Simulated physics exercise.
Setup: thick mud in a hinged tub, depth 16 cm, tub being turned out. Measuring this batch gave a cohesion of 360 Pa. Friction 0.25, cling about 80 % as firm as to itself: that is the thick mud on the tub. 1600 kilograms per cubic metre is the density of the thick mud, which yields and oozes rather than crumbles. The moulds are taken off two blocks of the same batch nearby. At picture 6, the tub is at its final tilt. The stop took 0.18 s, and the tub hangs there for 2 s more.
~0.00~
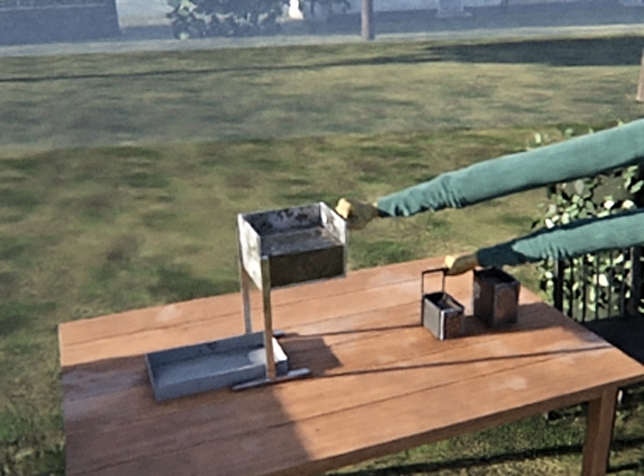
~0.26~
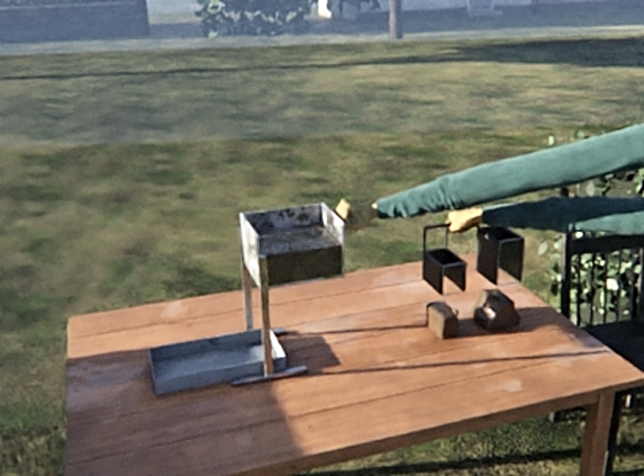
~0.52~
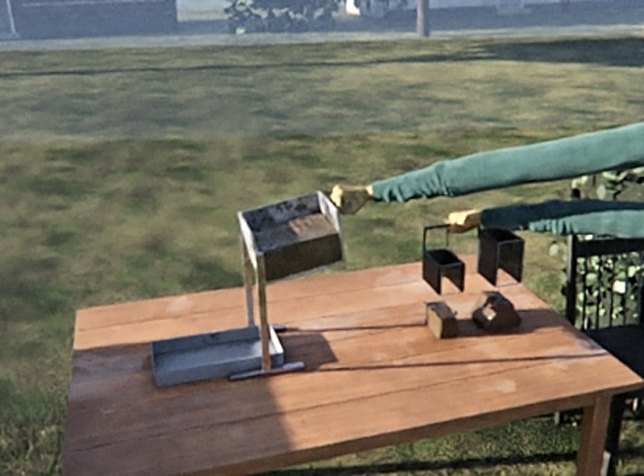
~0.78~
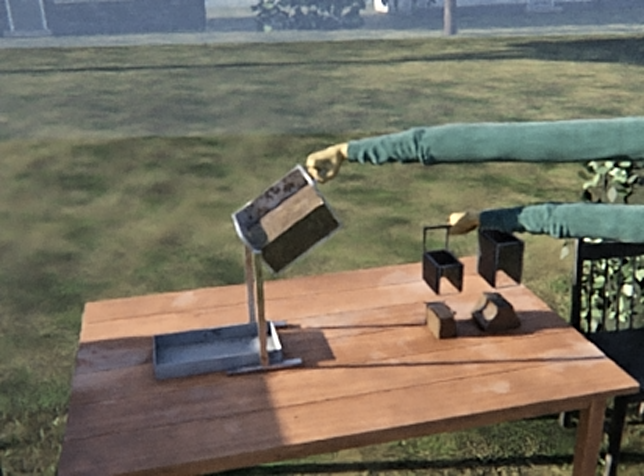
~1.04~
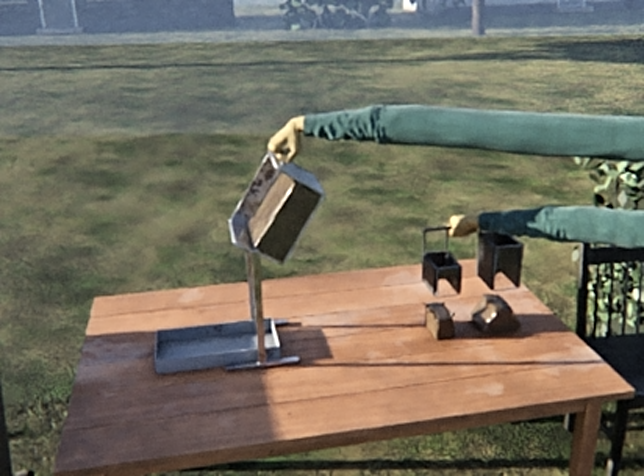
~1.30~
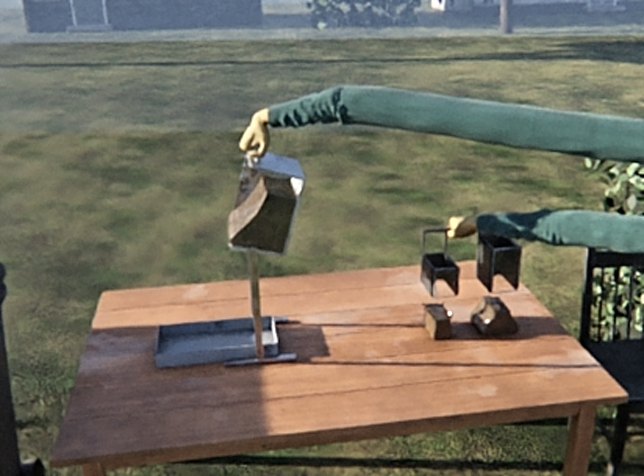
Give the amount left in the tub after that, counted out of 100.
76 %.
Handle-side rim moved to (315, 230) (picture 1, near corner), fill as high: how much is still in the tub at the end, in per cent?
Around 100 percent would still be in the tub at the end.
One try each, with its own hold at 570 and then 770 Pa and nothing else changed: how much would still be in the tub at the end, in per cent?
About 100 % first, about 100 % second.
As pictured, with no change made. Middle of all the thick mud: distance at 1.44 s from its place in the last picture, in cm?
It has gone close to 3 cm.
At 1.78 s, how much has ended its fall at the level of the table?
I reckon around 0 % of it.
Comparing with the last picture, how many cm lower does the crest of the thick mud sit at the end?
6 cm or so.
After 1.44 s, the tub is at 74 degrees and holds 92 %.
After 1.61 s, the tub is at 74 degrees and holds 82 %.
After 1.78 s, the tub is at 74 degrees and holds 77 %.
After 1.95 s, the tub is at 74 degrees and holds 76 %.
After 3.30 s, the tub is at 74 degrees and holds 76 %.
